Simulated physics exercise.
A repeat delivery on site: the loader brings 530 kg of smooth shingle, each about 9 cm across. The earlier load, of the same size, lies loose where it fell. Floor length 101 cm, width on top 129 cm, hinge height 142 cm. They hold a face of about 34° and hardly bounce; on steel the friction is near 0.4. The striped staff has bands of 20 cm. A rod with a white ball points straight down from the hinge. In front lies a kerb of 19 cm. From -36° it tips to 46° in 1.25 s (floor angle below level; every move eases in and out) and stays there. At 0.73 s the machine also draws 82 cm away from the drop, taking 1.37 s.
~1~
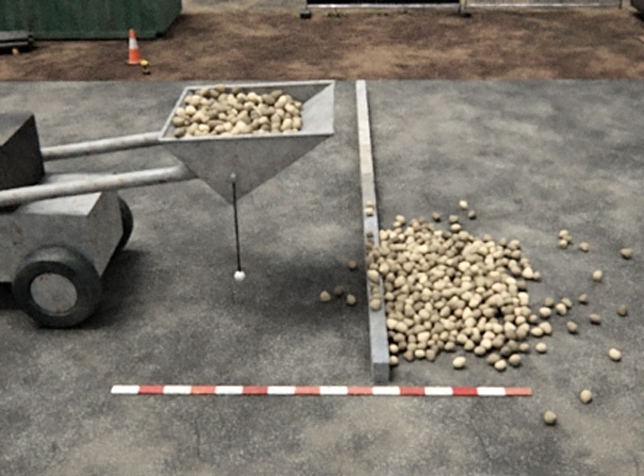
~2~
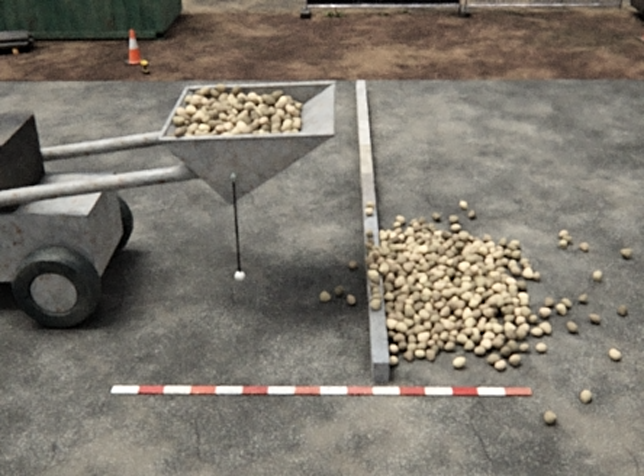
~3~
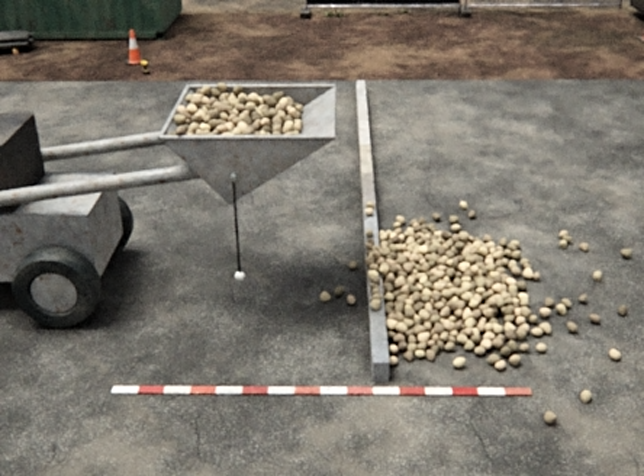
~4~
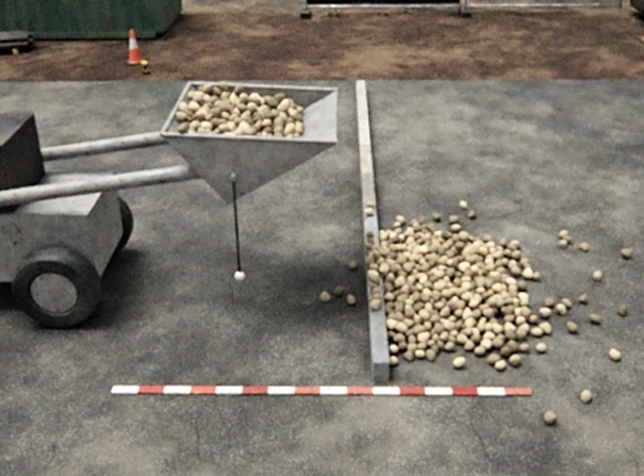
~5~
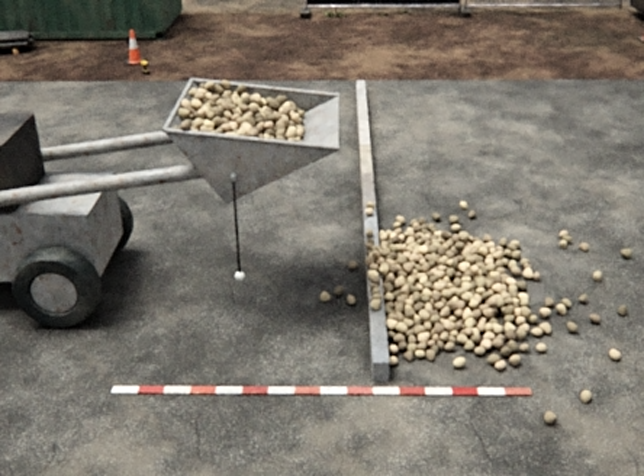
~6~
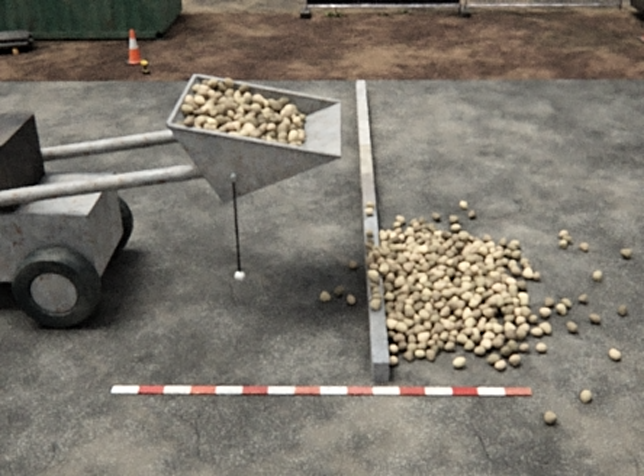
The clip opens on a loader at left holding a metal bucket heaped with rounded stones, beside a low kerb with a loose pile of similar stones mostly beyond it. The bucket slowly tilts a little, its right lip dipping slightly, while the stones stay inside and the pile remains still.
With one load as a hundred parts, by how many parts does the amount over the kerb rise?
Roughly 1 per cent of a load more.
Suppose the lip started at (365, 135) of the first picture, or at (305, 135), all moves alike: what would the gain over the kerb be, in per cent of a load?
Near 5 per cent from the first place, 0 from the second.
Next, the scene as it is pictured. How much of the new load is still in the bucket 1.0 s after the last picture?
It holds some 15 per cent.
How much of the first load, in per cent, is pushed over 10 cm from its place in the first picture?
About 0 per cent.
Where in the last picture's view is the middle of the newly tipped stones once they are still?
Their middle is at about (317, 281).
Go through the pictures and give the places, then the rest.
In the first frame, the bucket is at -36°, its lip at (333, 133); the top of the load is at (225, 101). The earlier load is highest near (375, 253), 25 cm above ground level, 4 % on this side of the kerb, 96 % over the kerb.
In the second frame, the bucket is at -35°, its lip at (334, 134); the top of the load is at (219, 101).
In the third frame, the bucket is at -34°, its lip at (335, 137); the top of the load is at (213, 99).
In the fourth frame, lip at (337, 142), floor tilted -31°, highest stones at (215, 98).
In the fifth frame, the bucket is at -27°, its lip at (339, 149); the top of the load is at (206, 96).
In the sixth frame, the bucket is at -23°, its lip at (341, 156); the top of the load is at (206, 90).
Then, 0.6 s after the last picture the floor is at 33°; in per cent of one load, 97 in the bucket, 7 on this side of the kerb, 96 over the kerb; the foremost stones are at (601, 257).
Then, 1.0 s after the last picture the floor is at 46°; in per cent of one load, 17 in the bucket, 87 on this side of the kerb, 96 over the kerb; the foremost stones are at (601, 257).
Then, 2.2 s after the last picture the floor is at 46°; in per cent of one load, 0 in the bucket, 102 on this side of the kerb, 97 over the kerb; the foremost stones are at (601, 257).
Then, 5.0 s after the last picture the floor is at 46°; in per cent of one load, 0 in the bucket, 102 on this side of the kerb, 97 over the kerb; the foremost stones are at (601, 257). Net gain over the kerb, 1.
